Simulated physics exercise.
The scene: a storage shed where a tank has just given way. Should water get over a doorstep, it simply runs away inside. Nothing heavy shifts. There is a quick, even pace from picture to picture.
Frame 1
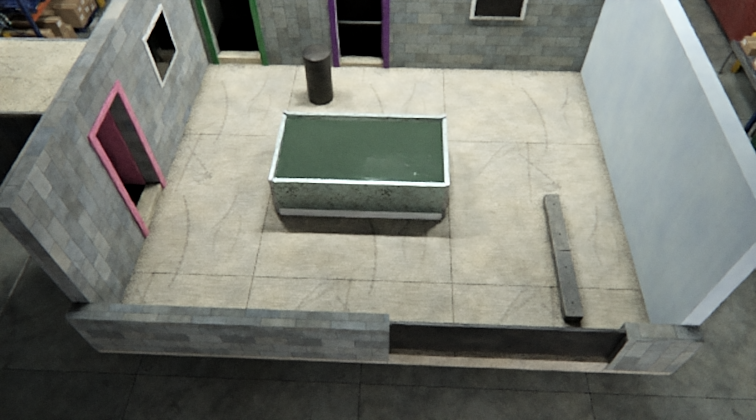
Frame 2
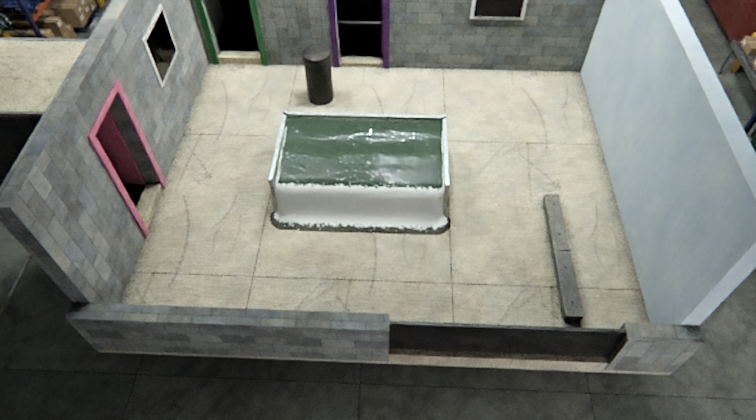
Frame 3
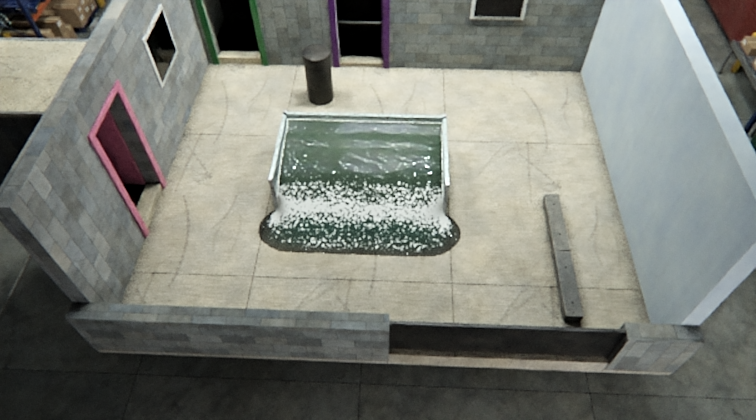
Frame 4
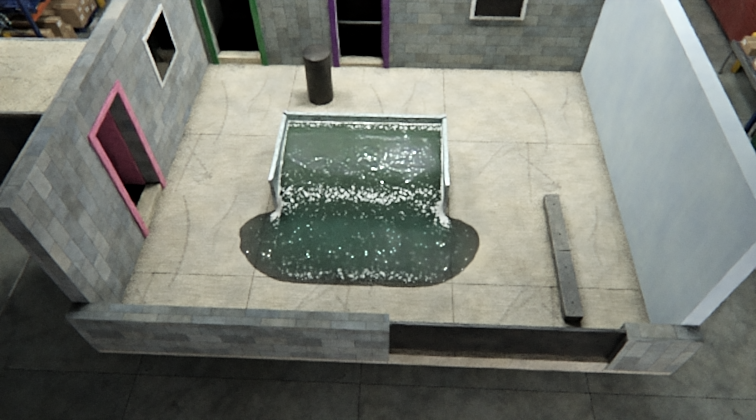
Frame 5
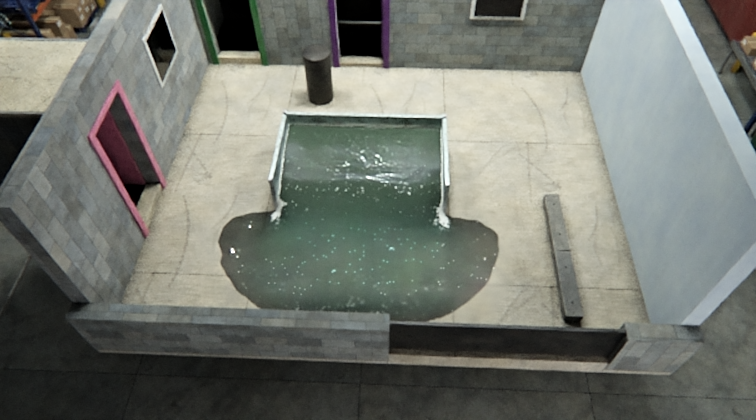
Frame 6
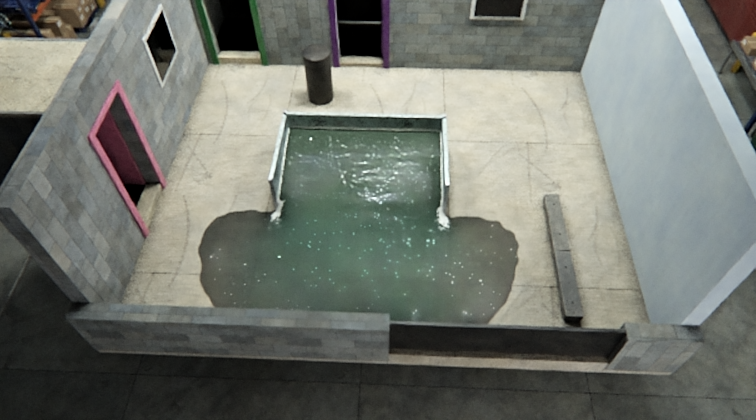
Green water in a rectangular tank pouring out through its open front and spreading in a wide pool across the tiled floor.
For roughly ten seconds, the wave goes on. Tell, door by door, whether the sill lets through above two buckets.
The pink door is not swamped, the green door is not swamped, the purple door is not swamped.
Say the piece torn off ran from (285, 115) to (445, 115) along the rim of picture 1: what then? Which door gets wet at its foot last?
It's the pink door.
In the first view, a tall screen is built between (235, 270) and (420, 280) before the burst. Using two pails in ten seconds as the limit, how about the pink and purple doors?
Reading - pink door: Comes in high; purple door: Comes in low.
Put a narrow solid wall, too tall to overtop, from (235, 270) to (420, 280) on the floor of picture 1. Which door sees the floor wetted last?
The purple one comes last.
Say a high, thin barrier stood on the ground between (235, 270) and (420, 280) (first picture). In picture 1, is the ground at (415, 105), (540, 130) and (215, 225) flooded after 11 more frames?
The first spot is untouched, the second untouched, the third swamped.
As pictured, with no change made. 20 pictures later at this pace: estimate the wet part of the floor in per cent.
My guess is around 55 in a hundred.
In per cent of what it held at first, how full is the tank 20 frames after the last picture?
12 percent or so.
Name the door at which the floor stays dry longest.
My pick is the one in purple.
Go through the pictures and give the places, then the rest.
Still water in the water tank at (362, 150), in the first picture.
Water pours out at (360, 202) and has run to (447, 220), in the second picture.
Water pours out at (360, 204) and has run to (455, 235), in the third picture.
The front is at (248, 251), out from the gap at (360, 205), in the fourth picture.
The front is at (485, 275), out from the gap at (360, 206), in the fifth picture.
The front is at a hidden place, out from the gap at (360, 206), in the sixth picture.
A moment on, water covers 25 % of the floor; the pink door not reached, the green door not reached, the purple door not reached.
Next, water covers 30 % of the floor; the pink door not reached, the green door not reached, the purple door not reached.
Then, water covers 55 % of the floor; the pink door wet at the sill, nothing in, the green door not reached, the purple door not reached.
Later, water covers 90 % of the floor; the pink door wet at the sill, nothing in, the green door wet at the sill, nothing in, the purple door wet at the sill, nothing in.
In the end, water covers 100 % of the floor; the pink door wet at the sill, nothing in, the green door wet at the sill, nothing in, the purple door wet at the sill, nothing in.
